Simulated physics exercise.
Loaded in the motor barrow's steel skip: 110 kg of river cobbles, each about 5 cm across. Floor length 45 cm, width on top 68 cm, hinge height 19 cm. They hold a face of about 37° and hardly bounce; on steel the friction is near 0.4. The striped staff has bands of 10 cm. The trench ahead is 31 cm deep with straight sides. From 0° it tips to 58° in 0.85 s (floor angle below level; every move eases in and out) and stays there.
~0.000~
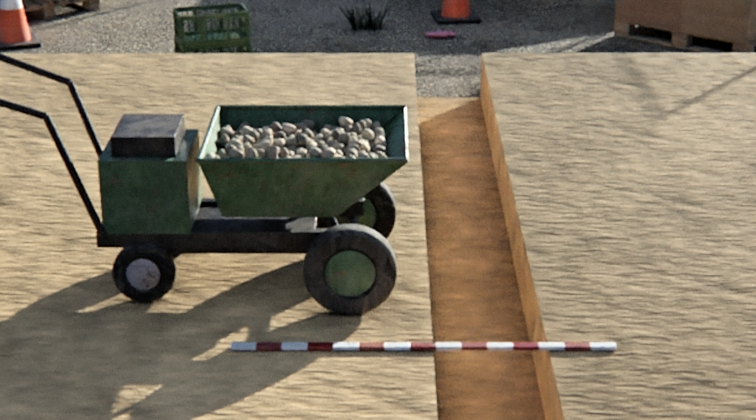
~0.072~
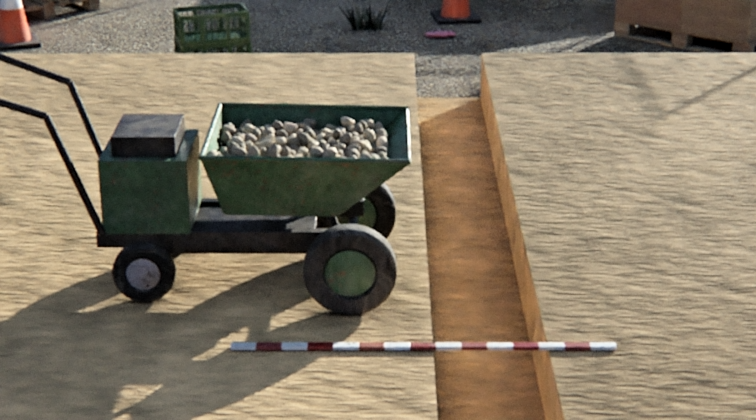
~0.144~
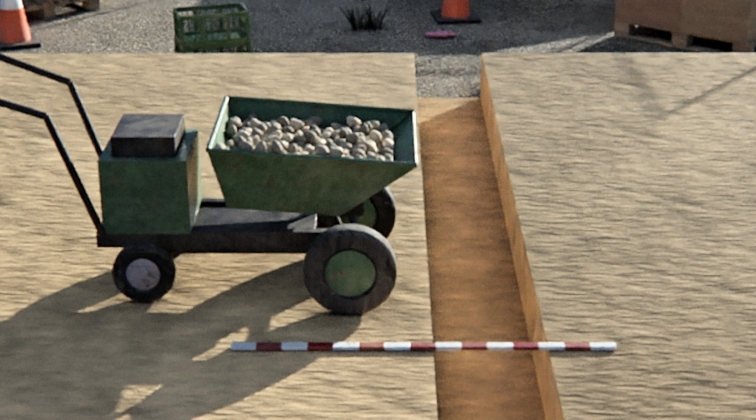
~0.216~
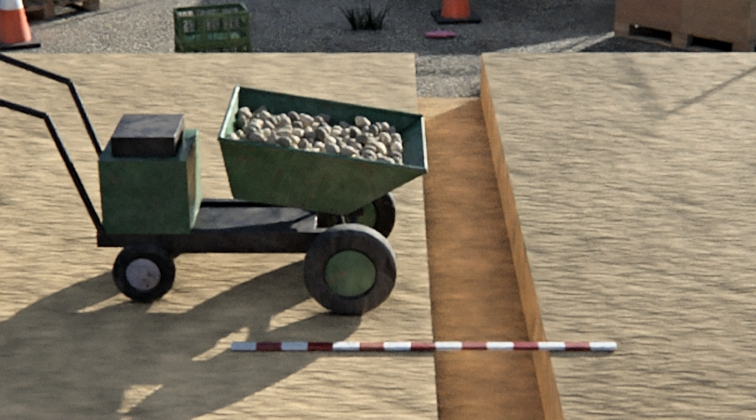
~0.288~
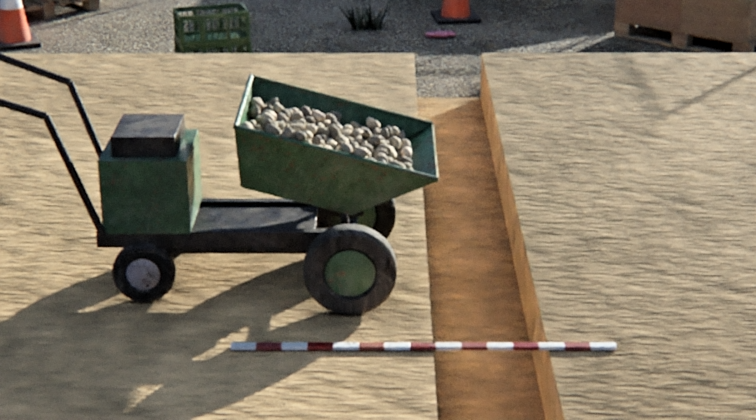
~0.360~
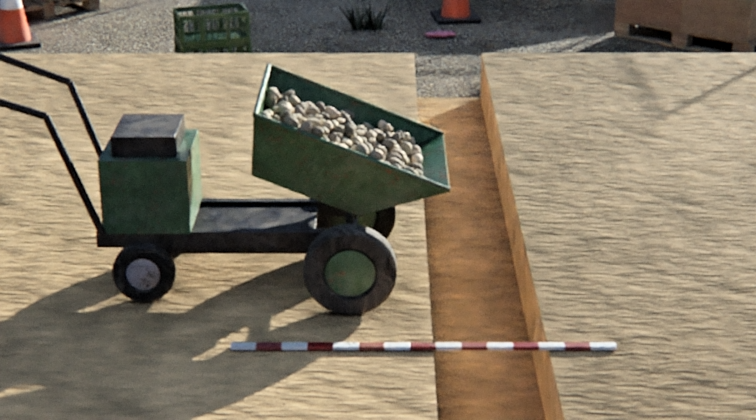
At first, a green skip heaped with pale rounded stones sits level on a small motor barrow beside a straight-sided trench, a red-and-white striped staff lying across it. The skip then tilts gradually, its left end rising and its right lip dipping over the trench edge, while the stones shift inside.
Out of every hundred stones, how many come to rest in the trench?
About 70 per cent.
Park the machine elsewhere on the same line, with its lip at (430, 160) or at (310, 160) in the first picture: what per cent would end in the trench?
Near 55 per cent from the first place, 85 from the second.
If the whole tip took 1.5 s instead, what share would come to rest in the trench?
In that case some 80 per cent.
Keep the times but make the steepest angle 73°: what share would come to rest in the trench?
In that case some 75 per cent.
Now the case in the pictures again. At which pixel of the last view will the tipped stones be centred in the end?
Their middle is at about (514, 326).
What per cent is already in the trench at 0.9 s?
About 15 per cent by then.
After 0.6 s the floor is at 49°; 100 % in the skip; the foremost stones are at (457, 208).
After 0.9 s the floor is at 58°; 84 % in the skip, 15 % in the trench, 1 % past the trench; the foremost stones are at (534, 263).
After 1.3 s the floor is at 58°; 38 % in the skip, 34 % in the trench, 28 % past the trench; the foremost stones are at (657, 294).
After 3.2 s the floor is at 58°; 0 % in the skip, 70 % in the trench, 30 % past the trench; the foremost stones are past the picture's edge.
